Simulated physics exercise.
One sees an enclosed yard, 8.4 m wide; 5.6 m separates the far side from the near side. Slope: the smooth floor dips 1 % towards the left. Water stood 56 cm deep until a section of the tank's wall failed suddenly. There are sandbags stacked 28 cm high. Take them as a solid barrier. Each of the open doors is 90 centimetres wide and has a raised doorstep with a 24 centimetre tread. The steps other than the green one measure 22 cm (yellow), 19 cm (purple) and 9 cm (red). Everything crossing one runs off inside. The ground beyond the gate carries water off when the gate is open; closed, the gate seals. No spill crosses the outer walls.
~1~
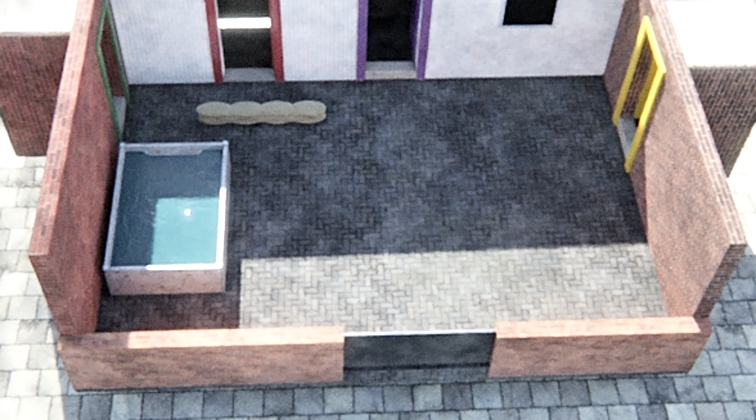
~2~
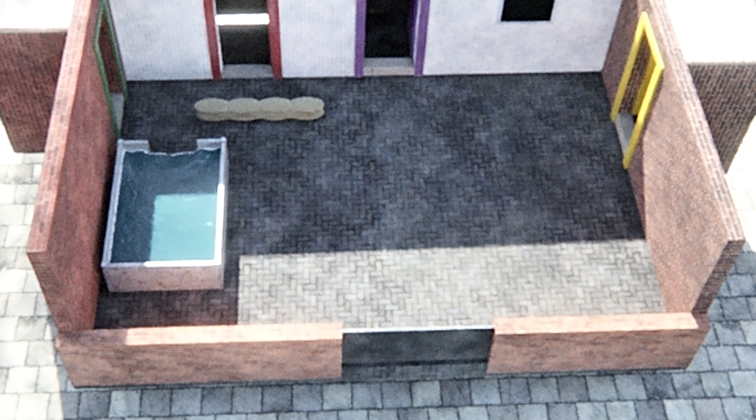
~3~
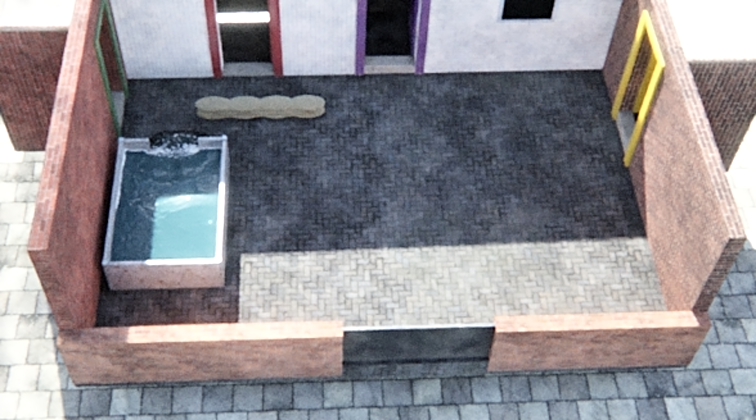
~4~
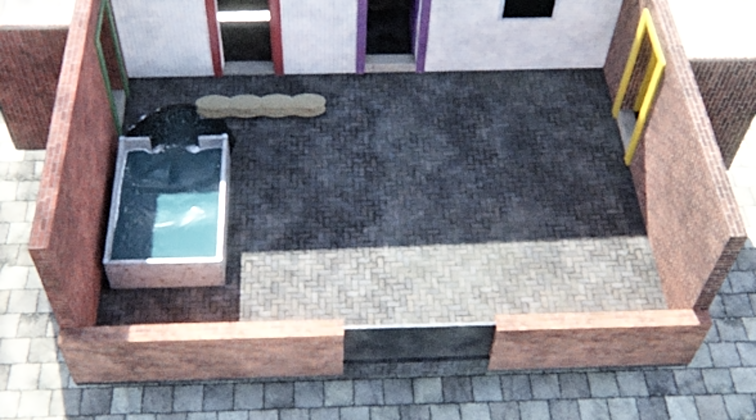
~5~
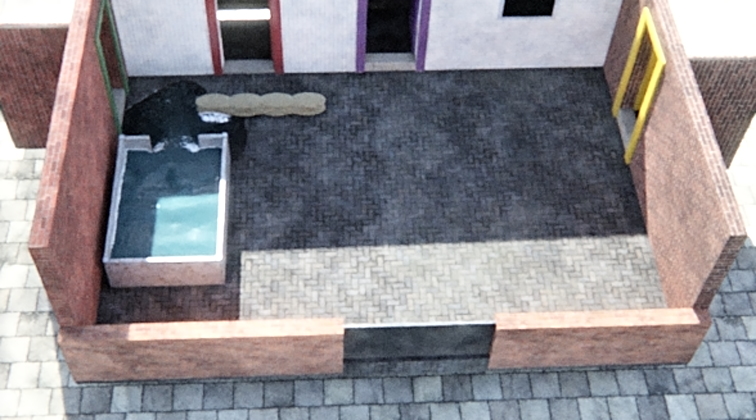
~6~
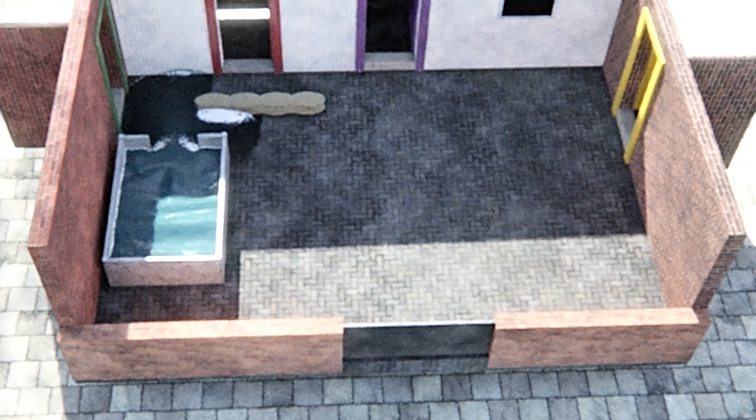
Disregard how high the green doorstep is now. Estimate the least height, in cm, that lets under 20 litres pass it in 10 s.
I would say 21 cm.
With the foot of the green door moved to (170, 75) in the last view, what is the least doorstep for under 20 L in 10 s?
It needs roughly 27 cm.
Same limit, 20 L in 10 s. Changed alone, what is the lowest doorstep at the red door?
The red door needs around 8.5 cm.
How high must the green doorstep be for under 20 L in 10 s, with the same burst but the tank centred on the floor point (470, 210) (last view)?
Minimum: Approx. 11.5 cm.
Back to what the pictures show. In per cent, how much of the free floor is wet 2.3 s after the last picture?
I'd estimate about 30 percent.
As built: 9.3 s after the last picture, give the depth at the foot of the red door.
Depth: Near 5.5 cm.
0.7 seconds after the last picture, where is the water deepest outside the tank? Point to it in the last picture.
(129, 75).
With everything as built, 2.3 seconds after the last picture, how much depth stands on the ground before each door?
In cm - green: 24, yellow: 0, purple: 2, red: 12.
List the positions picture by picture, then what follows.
In the first frame, the tank at (169, 206) is whole and still, 56 cm deep; the green door at (114, 81) is dry.
In the second frame, the front is at a hidden place, 0.2 m from the gap on the far side; 0.1 m2 of floor is wet, 56 cm left at the back.
In the third frame, the front is at (168, 134), 0.7 m from the gap on the far side; 0.6 m2 of floor is wet, 56 cm left at the back.
In the fourth frame, the front is at (171, 109), 1.3 m from the gap on the far side; 1.5 m2 of floor is wet, 56 cm left at the back.
In the fifth frame, the front is at (180, 85), 1.8 m from the gap on the far side; 2.3 m2 of floor is wet, 56 cm left at the back.
In the sixth frame, water pours out on the far side and has run 2.0 m, to (157, 75); about 5 cm deep outside, 56 cm at the back; water is at the green door at (112, 72).
Then, 0.7 s after the last picture water covers 10 % of the floor, deepest (40 cm) near (129, 75); 17 cm at the green door, 0 litres in over its 20 cm doorstep.
Then, 2.3 s after the last picture water covers 30 % of the floor, deepest (27 cm) near (125, 105); 24 cm at the green door, 17 litres in over its 20 cm doorstep.
Then, 9.3 s after the last picture water covers 90 % of the floor, deepest (12 cm) near (118, 153); 10 cm at the green door, 28 litres in over its 20 cm doorstep.
At the green door as built, the water peaked near 26 cm, 1.9 s after the last picture.
Run again over the same 10 s with other heights there, 38 litres in over 19 cm, 6 litres over 25.5 cm. The limit of 20 litres is kept from about 21 cm up.
